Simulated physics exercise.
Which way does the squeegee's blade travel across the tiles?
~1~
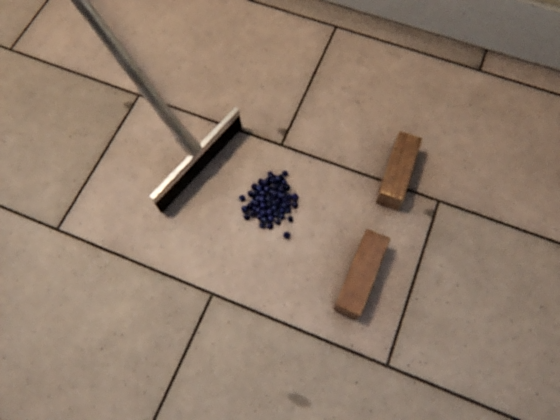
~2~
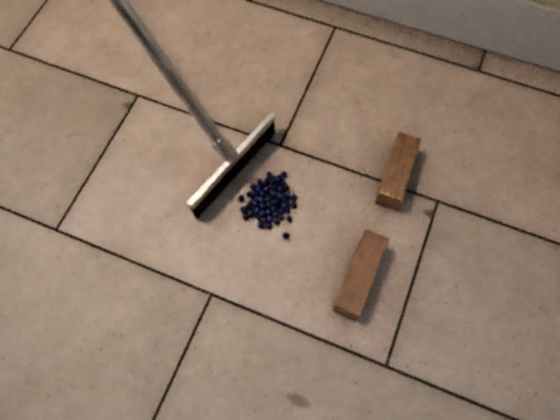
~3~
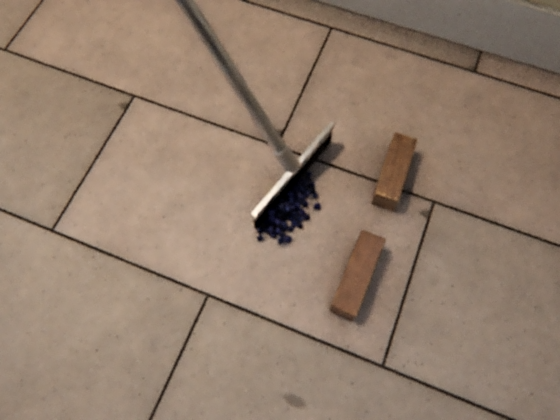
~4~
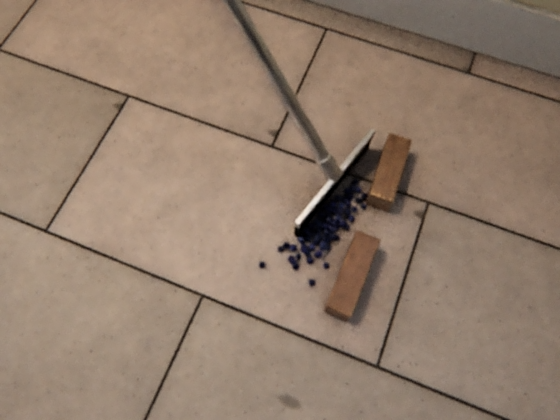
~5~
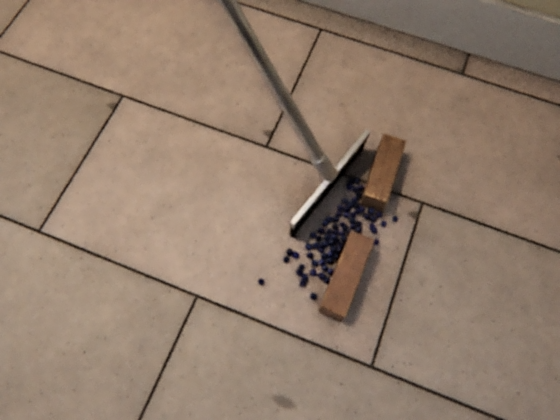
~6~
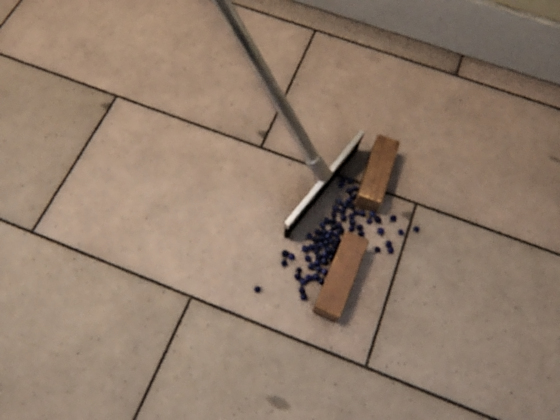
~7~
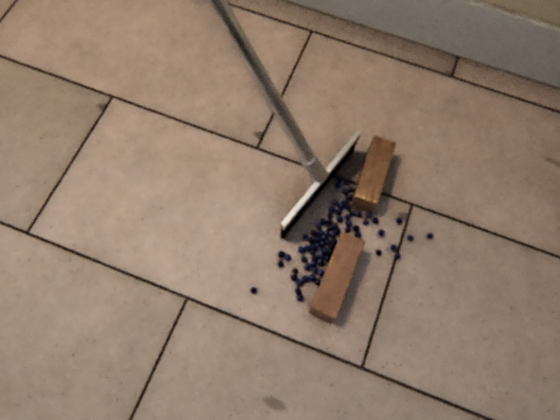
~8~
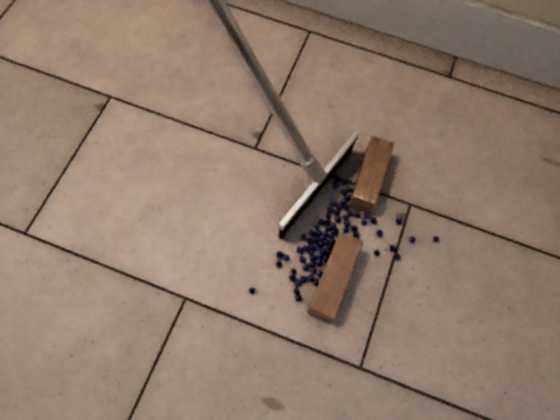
The blade travels to the right, pushing the dark blue berries towards the two wooden blocks.
